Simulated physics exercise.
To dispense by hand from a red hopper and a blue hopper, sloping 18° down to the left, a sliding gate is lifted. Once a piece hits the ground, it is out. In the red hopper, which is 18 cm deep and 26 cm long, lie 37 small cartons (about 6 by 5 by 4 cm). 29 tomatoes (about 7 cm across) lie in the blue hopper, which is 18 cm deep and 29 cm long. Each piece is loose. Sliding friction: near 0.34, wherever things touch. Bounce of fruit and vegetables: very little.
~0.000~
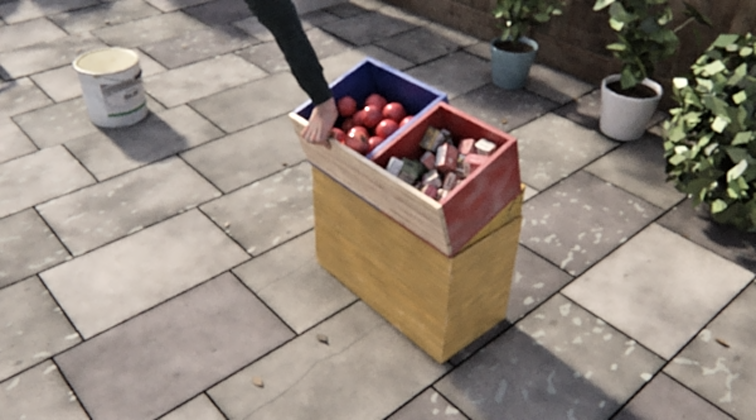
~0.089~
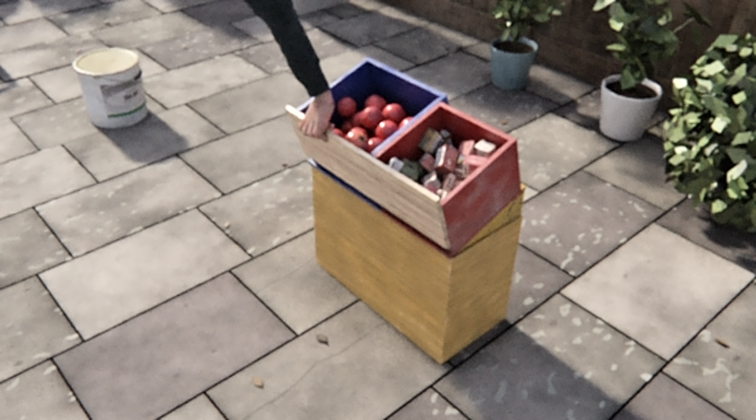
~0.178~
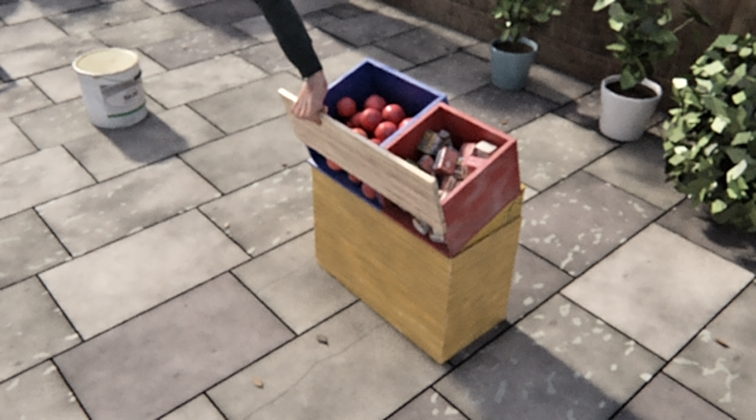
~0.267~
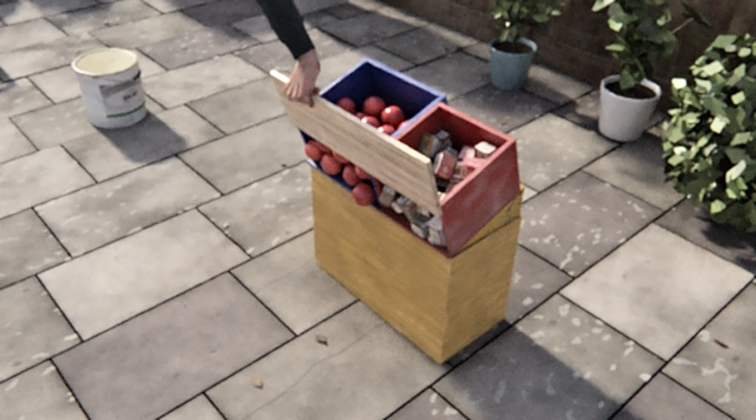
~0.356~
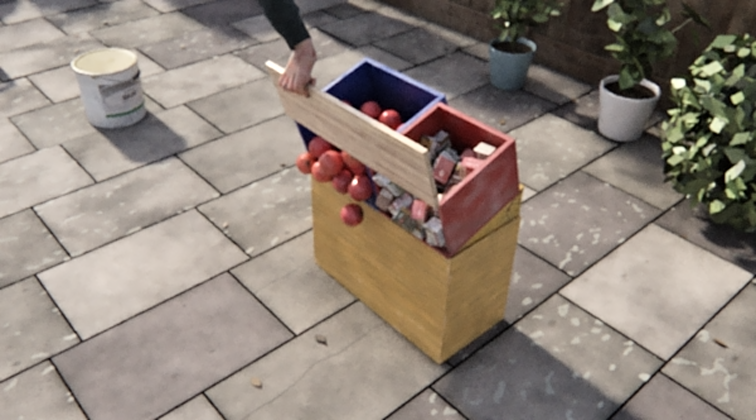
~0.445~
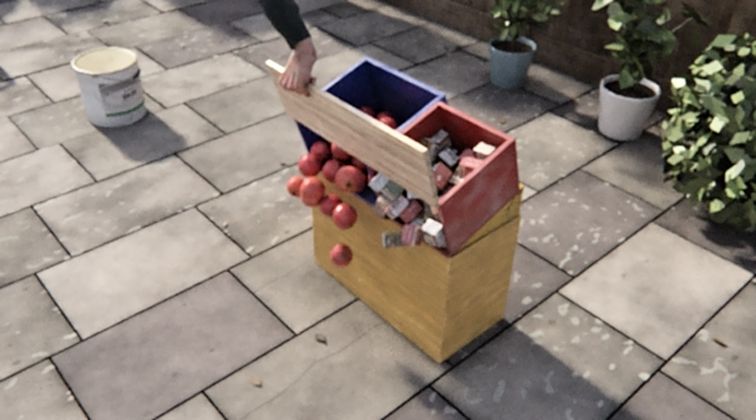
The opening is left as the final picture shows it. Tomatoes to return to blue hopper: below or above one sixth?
Above.
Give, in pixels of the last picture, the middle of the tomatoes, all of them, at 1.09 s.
I'd say near (291, 320).
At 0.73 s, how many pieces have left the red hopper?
Count for the red hopper: Roughly 8.
After 0.73 s, 8 of 37 out of the red hopper and 16 of 29 out of the blue hopper.
After 1.09 s, 17 of 37 out of the red hopper and 29 of 29 out of the blue hopper.
After 1.59 s, 25 of 37 out of the red hopper and 29 of 29 out of the blue hopper.
When it is over (at 2.24 s), 30 of 37 out of the red hopper and 29 of 29 out of the blue hopper. Asked share, 29 of 29, 100 per cent.
